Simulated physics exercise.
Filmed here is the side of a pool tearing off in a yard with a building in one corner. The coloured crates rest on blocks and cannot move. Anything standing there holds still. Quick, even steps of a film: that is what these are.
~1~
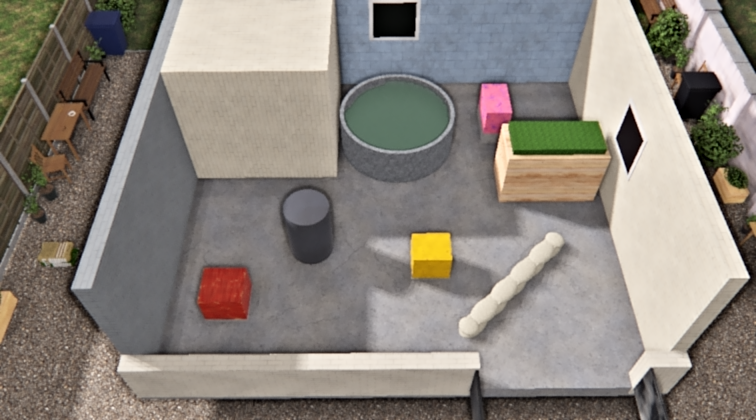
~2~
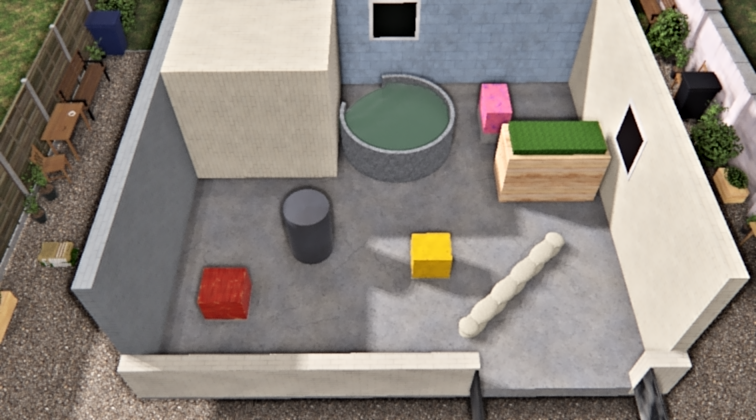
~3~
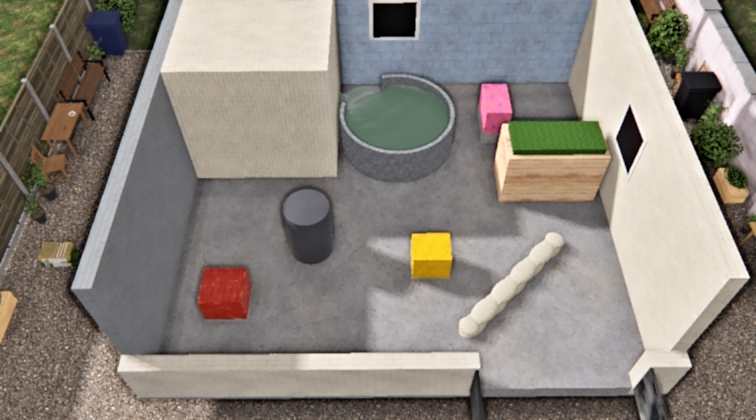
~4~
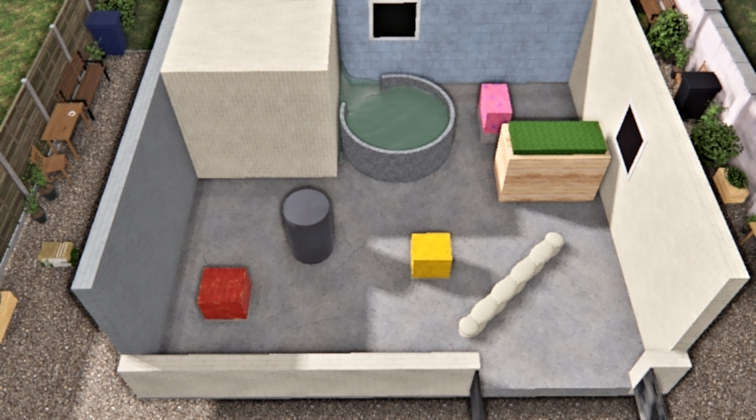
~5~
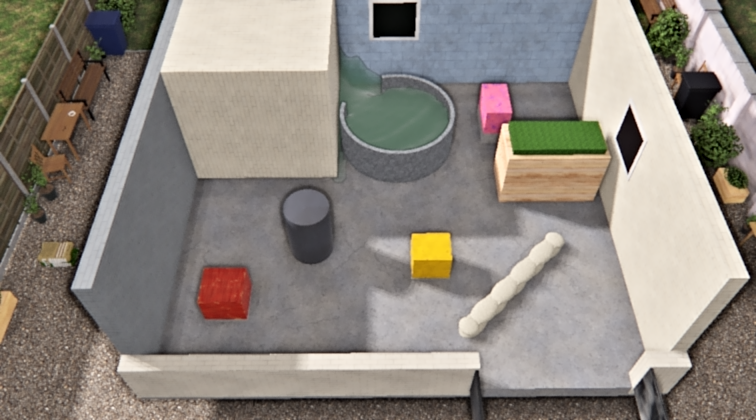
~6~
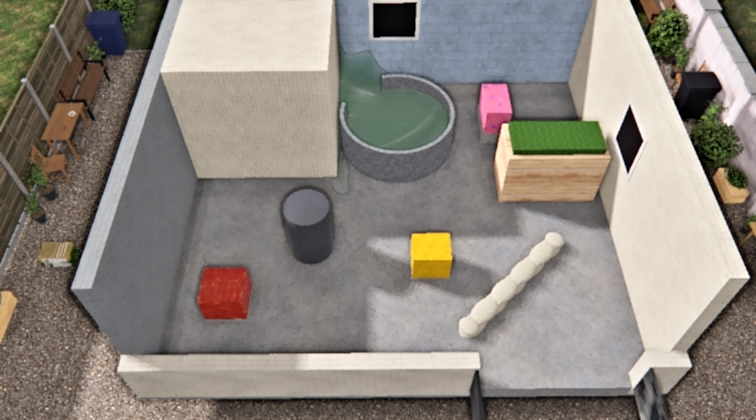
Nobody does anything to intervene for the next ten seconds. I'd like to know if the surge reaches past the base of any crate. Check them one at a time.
My prediction: The pink crate remains untouched by water; the red crate remains untouched by water; the yellow crate is touched by water.
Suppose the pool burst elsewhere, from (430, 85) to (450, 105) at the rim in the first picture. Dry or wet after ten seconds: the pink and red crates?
My take: The pink one gets flooded, while the red one stays clear.
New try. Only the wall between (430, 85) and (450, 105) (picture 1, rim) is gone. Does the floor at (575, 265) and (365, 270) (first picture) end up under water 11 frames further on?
I'd expect the first point to stay dry and the second point to stay dry.
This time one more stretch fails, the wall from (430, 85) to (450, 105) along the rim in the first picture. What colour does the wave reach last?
It is the red crate.
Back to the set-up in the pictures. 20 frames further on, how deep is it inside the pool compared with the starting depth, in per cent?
Roughly 48 percent.
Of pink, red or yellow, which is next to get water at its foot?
The pink one, I say.
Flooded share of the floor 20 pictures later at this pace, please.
I make it 35 per cent.
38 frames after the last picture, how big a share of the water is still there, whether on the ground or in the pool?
Estimate: Near 100 %.
A moment on, water covers 10 % of the floor; the pink crate water round its plinth, the red crate not reached, the yellow crate not reached.
Next, water covers 25 % of the floor; the pink crate water round its plinth, the red crate not reached, the yellow crate not reached.
Then, water covers 35 % of the floor; the pink crate water round its plinth, the red crate not reached, the yellow crate water round its plinth.
Later, water covers 55 % of the floor; the pink crate water round its plinth, the red crate not reached, the yellow crate water round its plinth.
In the end, water covers 80 % of the floor; the pink crate stayed above the water, the red crate stayed above the water, the yellow crate was topped.
